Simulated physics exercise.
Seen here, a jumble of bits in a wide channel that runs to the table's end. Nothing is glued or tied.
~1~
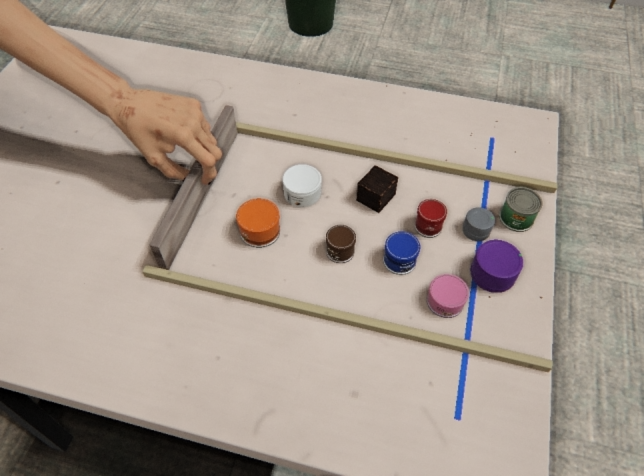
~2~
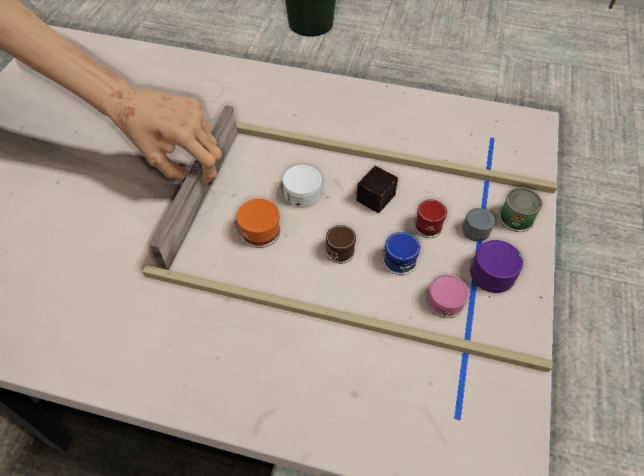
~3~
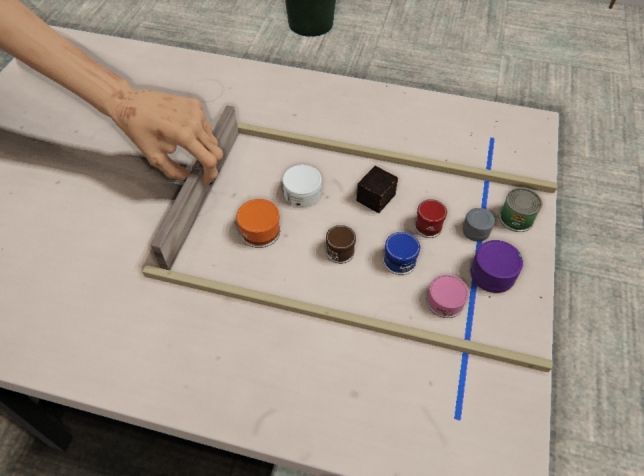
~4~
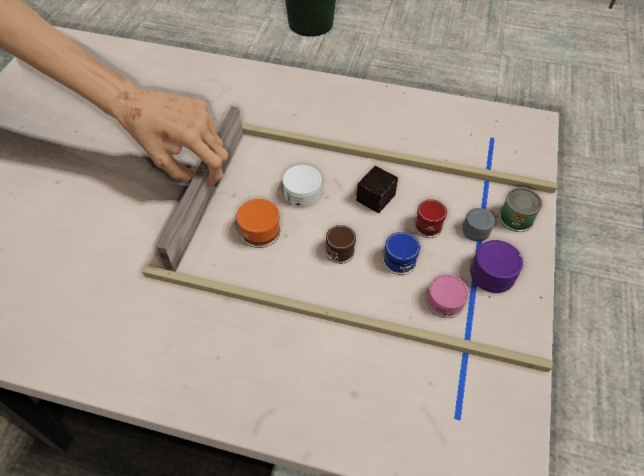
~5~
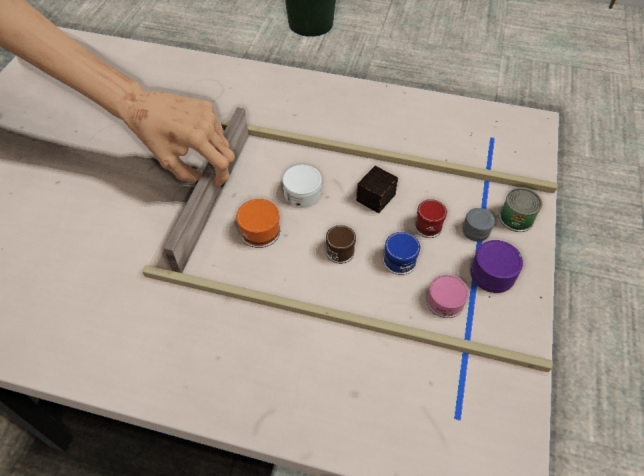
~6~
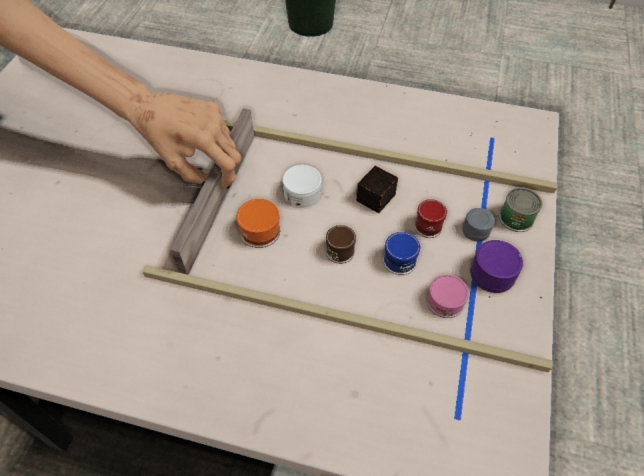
A hand reaches in from the upper left and grips a grey wooden board on a pale table, seen from above at an angle, with patterned carpet around it. Between two thin strips sit orange, white, brown, black, blue, red, pink, grey, purple and green pieces, the last few near a blue line at right. The hand slides the board slightly rightward, touching nothing, while the pieces and camera stay still.
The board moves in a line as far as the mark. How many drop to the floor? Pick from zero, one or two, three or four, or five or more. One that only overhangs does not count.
Here the number that fall off is one or two.
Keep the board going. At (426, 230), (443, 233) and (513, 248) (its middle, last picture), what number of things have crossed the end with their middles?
It would be 0, 0 and 5.
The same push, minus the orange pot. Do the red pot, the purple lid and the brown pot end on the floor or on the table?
The red pot stays on, the purple lid is lost, the brown pot does not fall.
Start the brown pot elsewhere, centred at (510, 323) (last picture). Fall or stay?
The brown pot stays on.
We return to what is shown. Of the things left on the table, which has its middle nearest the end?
The grey lid ends nearest.
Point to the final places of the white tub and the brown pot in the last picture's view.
About (502, 243), and the other about (489, 307).
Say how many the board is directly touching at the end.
That makes 4.
Soon after, none off yet; green tin at rest near (520, 210); purple lid at rest near (496, 266); grey lid at rest near (478, 225).
In the end, the number that fall off is one or two; gone, purple lid.
